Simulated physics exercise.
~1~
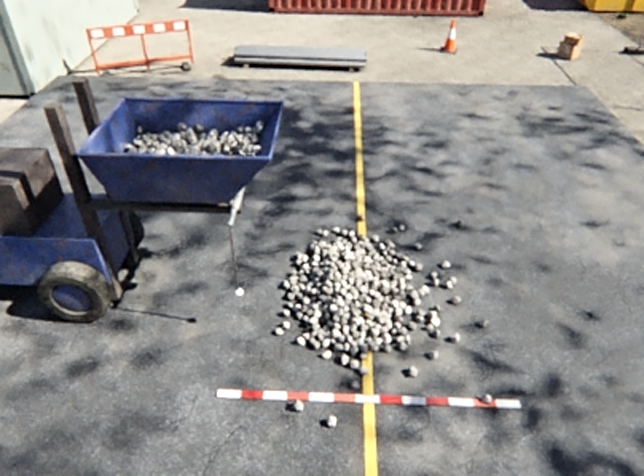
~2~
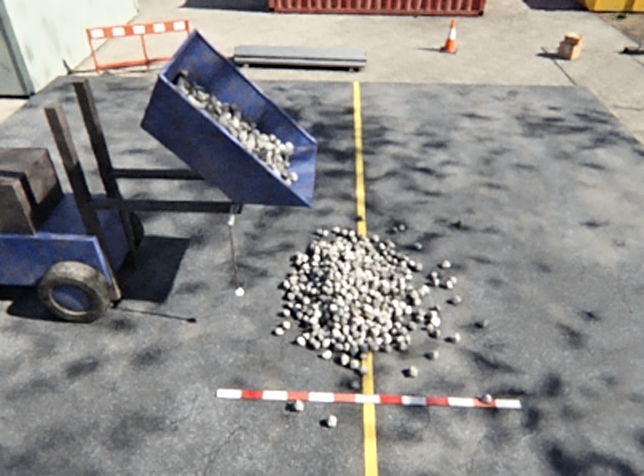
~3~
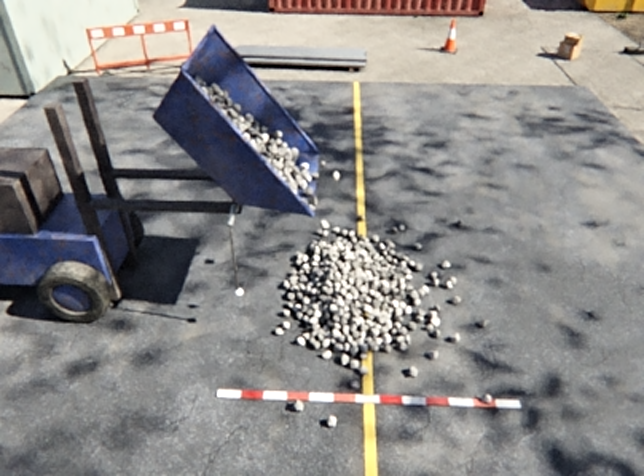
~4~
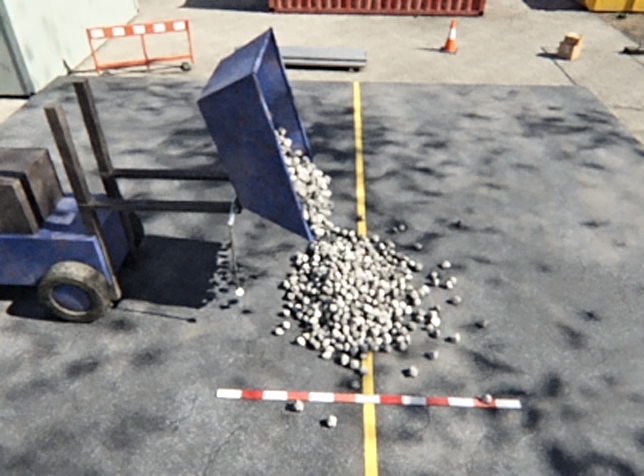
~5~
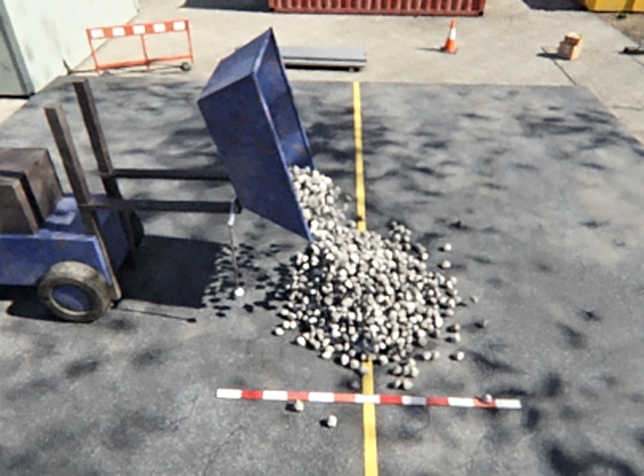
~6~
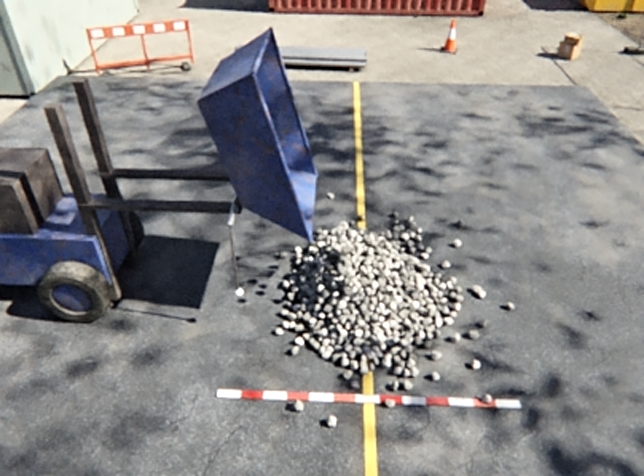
At first, a blue skip full of pale stones sits level on a forklift at the left, beside a heap of similar stones lying across a yellow line on dark ground. The skip tips steeply to the right, its load still mostly inside, then tilts a little further as the stones gather at its lower lip. It swings steeper again, and the stones pour down onto the heap. As the skip empties, the heap spreads, and a few stones scatter to the right. Finally, the empty skip stays tipped above a larger pile straddling the line.
